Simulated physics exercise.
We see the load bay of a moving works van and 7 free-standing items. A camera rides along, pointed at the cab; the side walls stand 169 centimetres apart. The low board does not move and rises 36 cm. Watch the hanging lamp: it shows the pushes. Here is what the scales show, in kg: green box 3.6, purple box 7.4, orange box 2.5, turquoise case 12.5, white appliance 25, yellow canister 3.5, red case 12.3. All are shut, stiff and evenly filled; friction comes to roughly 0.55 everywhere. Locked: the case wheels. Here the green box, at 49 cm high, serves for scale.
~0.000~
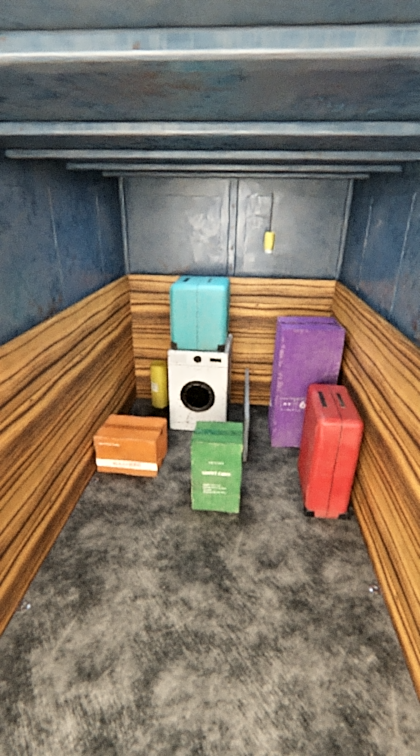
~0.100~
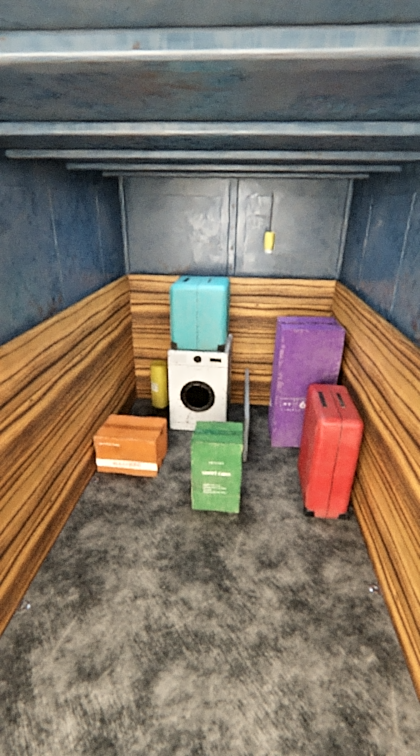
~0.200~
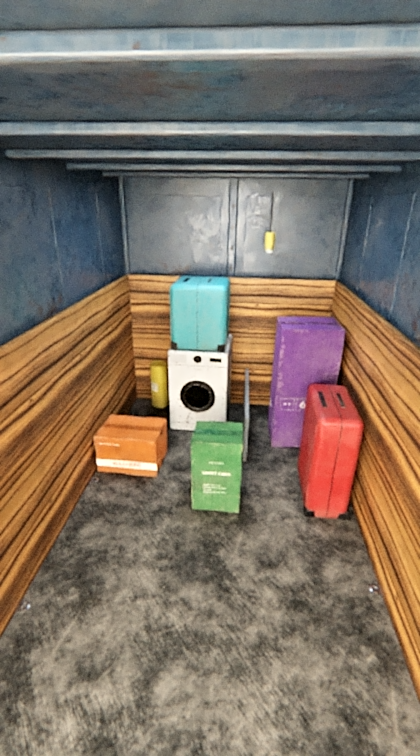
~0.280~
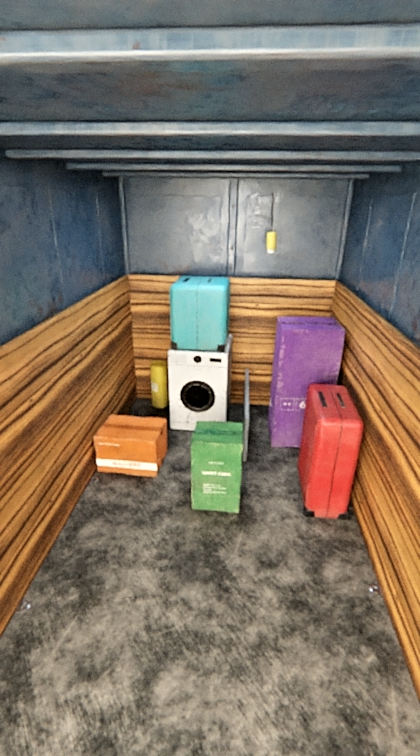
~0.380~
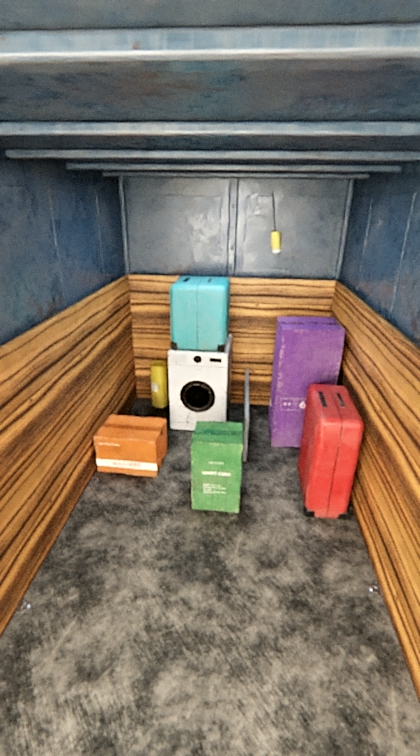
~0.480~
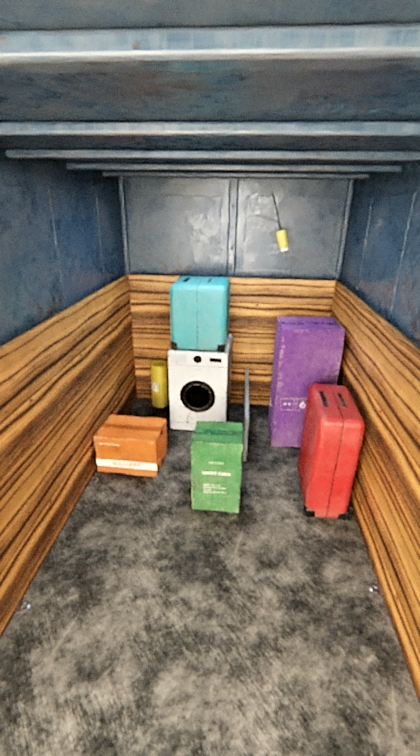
To begin with, a yellow lamp hangs straight down at the back of a wood-panelled cargo bay holding boxes, suitcases, a white appliance and a yellow canister. The lamp then swings gradually to the right until it hangs at a slant, while the green box and everything else stay in place.
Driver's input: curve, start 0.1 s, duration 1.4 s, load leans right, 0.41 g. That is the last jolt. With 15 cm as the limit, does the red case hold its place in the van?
Oh, that one sits tight.
After 1.48 s, no push; red case 4° off upright near (331, 449); yellow canister 15° off upright.
After 2.08 s, no push; yellow canister 6° off upright.
After 2.98 s, no push.
In the end (4.5 s), all 7 under 15 cm from the start. In the last view, red case near (327, 449).
